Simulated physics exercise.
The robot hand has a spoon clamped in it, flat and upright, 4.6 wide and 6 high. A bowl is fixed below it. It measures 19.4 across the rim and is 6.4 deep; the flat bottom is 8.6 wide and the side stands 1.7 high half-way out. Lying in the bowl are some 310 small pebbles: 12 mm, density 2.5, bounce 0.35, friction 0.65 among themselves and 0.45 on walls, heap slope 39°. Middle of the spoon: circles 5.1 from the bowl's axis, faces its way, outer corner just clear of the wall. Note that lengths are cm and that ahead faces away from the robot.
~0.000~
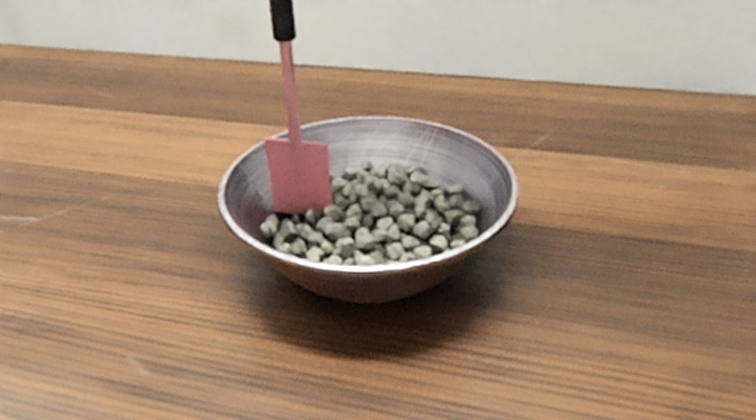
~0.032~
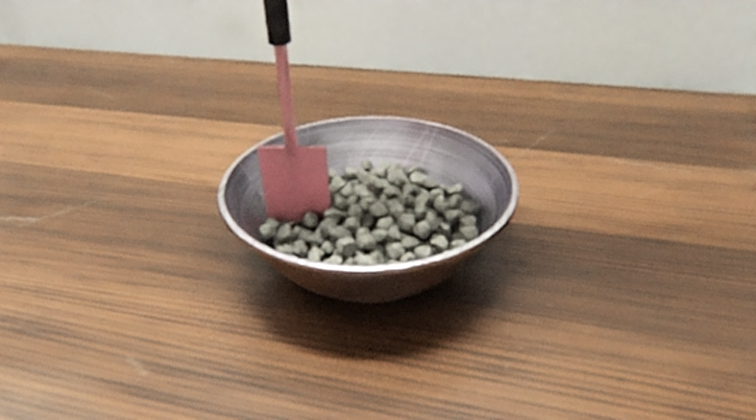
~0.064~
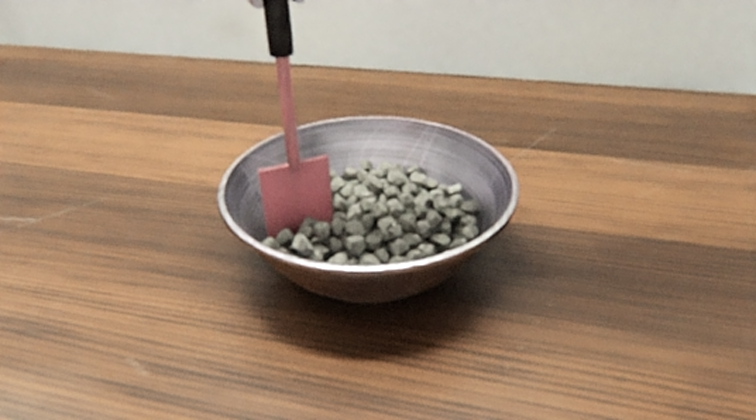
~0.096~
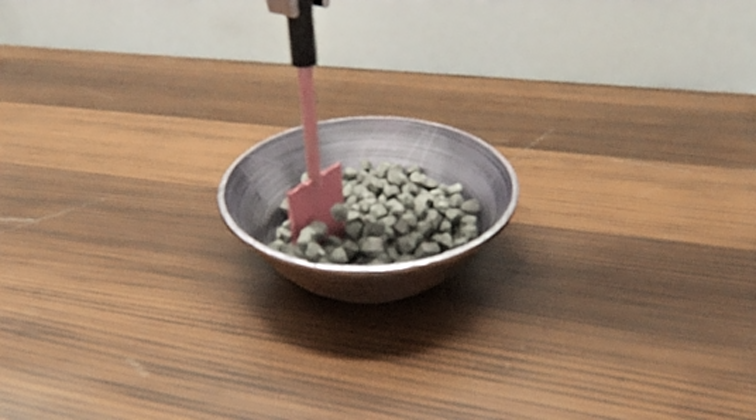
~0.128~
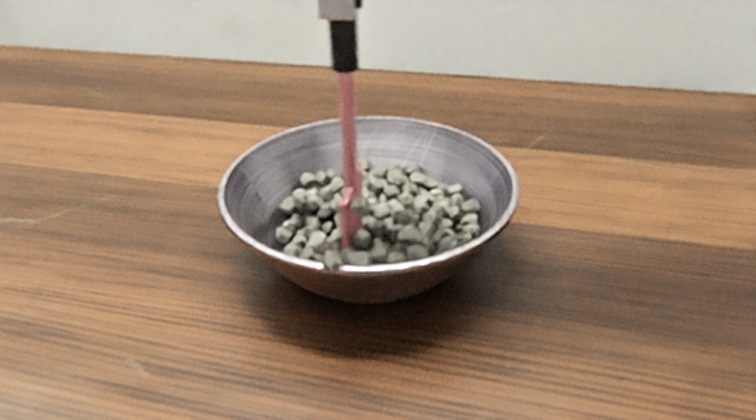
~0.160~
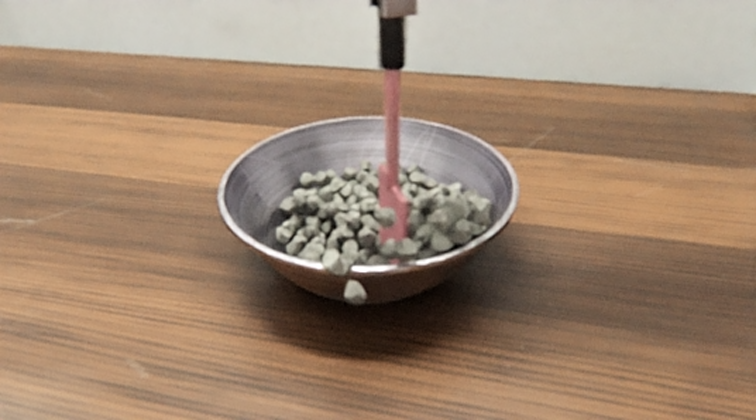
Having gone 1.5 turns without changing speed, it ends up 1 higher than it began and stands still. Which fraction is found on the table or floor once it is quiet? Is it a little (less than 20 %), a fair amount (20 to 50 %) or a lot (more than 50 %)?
A fair amount, from 20 to 50 %.
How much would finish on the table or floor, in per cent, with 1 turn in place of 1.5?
Roughly 25 per cent would end up there.
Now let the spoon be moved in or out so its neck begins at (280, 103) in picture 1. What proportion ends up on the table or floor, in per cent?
5 %.
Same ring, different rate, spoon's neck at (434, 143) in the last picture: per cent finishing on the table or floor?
Some 40 %.
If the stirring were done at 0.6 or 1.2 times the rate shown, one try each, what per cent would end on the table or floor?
Roughly 20 and 40 per cent.
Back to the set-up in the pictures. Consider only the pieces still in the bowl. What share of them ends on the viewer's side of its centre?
About 50 %.
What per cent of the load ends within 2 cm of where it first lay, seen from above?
Near 25 % of the pieces.
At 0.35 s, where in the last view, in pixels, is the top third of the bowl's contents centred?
Look near (339, 157) for its middle.
After 0.35 s, 282° round, highest piece 11 above the table; 267 in the bowl, 15 on the table or floor, 26 in flight or on the tool.
After 0.53 s, 82° round, highest piece 9 above the table; 223 in the bowl, 65 on the table or floor, 20 in flight or on the tool.
After 0.82 s, 180° round, highest piece 5 above the table; 202 in the bowl, 106 on the table or floor.
After 1.52 s, 180° round, highest piece 5 above the table; 202 in the bowl, 106 on the table or floor.
In the end, 202 in the bowl, 106 on the table or floor. That is 34 % on the table or floor.
